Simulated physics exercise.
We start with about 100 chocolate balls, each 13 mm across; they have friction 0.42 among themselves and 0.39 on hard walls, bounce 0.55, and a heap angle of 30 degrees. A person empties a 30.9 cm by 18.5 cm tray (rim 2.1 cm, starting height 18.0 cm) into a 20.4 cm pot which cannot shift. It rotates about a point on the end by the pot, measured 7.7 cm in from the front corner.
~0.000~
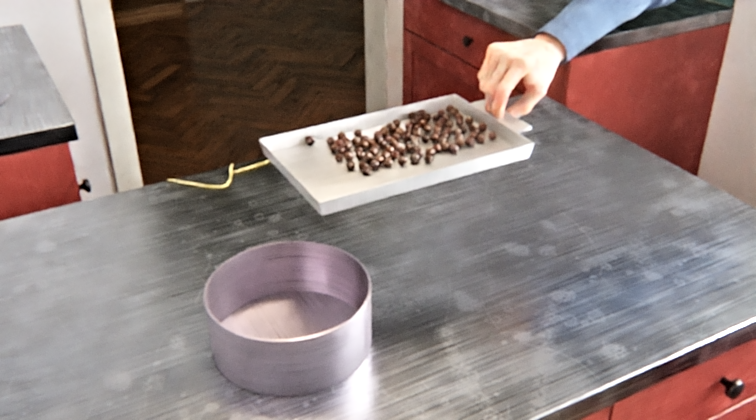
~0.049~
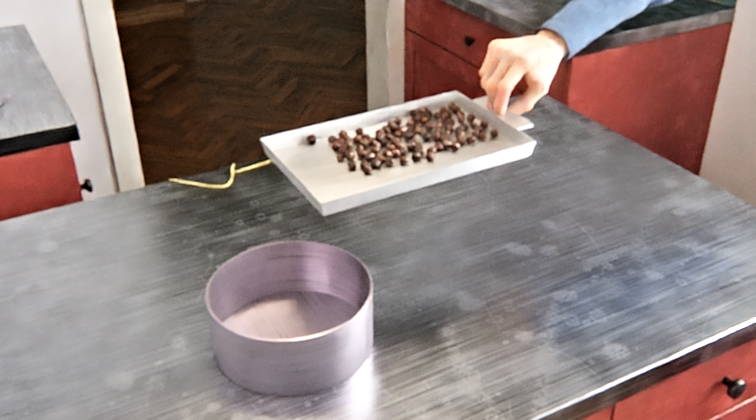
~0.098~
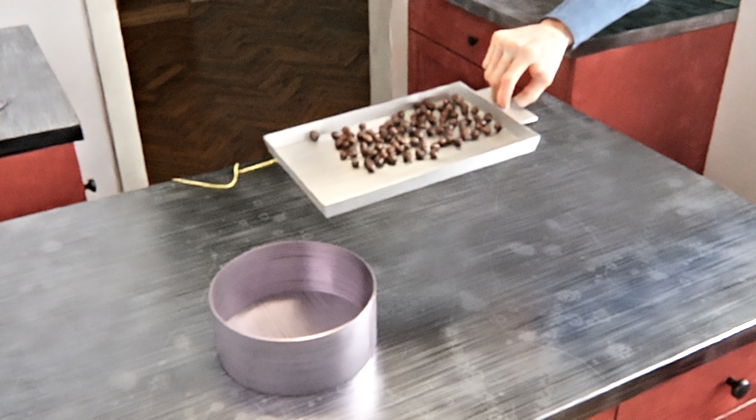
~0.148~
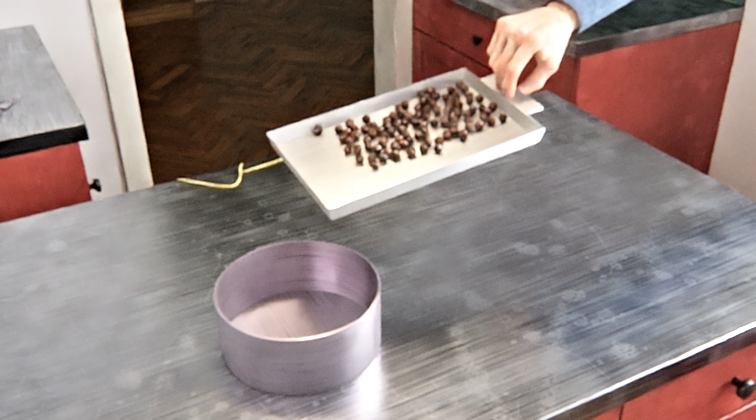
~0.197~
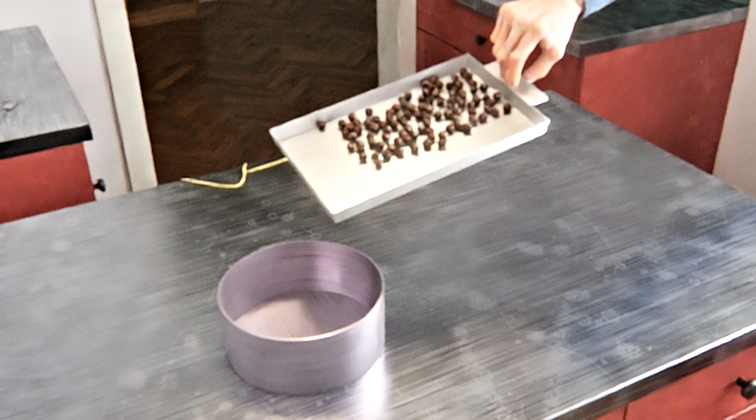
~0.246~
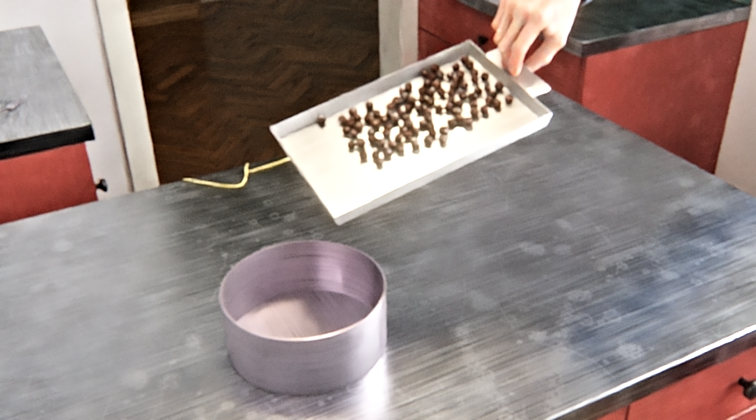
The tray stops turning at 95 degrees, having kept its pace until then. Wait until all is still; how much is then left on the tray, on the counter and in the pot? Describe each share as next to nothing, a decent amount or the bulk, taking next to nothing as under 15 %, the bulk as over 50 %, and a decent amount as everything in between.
Left on the tray - next to nothing; counter - next to nothing; pot - the bulk.
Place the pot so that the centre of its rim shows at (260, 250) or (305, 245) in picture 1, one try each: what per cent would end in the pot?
Estimates: 30 % and 65 %, in that order.
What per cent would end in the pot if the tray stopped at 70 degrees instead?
I'd say close to 45 percent.
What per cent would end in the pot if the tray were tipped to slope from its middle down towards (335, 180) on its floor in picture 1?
Roughly 80 percent of them.
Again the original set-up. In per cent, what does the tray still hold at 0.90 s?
75 %, give or take.
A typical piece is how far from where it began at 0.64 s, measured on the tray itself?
Displacement on the tray: About 14 cm.
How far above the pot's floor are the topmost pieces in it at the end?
Top level: Approx. 1.5 cm.
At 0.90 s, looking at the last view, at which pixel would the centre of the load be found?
I'd put it close to (350, 213).
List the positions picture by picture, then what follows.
In the first picture, tray tilt 0 degrees, front corners at (321, 200) and (530, 143); middle of the pieces at (407, 138); pot at (288, 286).
In the second picture, tray tilt 1 degrees, front corners at (323, 200) and (531, 141); middle of the pieces at (408, 136).
In the third picture, tray tilt 4 degrees, front corners at (326, 202) and (535, 135), lowest corner left front; middle of the pieces at (411, 131).
In the fourth picture, tray tilt 8 degrees, front corners at (330, 206) and (540, 127), lowest corner left front; middle of the pieces at (416, 123).
In the fifth picture, tray tilt 13 degrees, front corners at (334, 210) and (545, 120), lowest corner left front; middle of the pieces at (419, 115).
In the sixth picture, tray tilt 18 degrees, front corners at (336, 213) and (547, 113), lowest corner left front; middle of the pieces at (420, 109); pot at (303, 286). Its pace works out near 95 degrees a second.
After 0.64 s, tilt 55 degrees; the tray holds 100 %, the pot 0 %.
After 0.90 s, tilt 80 degrees; the tray holds 75 %, the pot 20 %.
After 1.27 s, tilt 95 degrees; the tray holds 15 %, the pot 75 %.
At rest (2.2 s), tray 0 %, counter 5 %, pot 95 %.
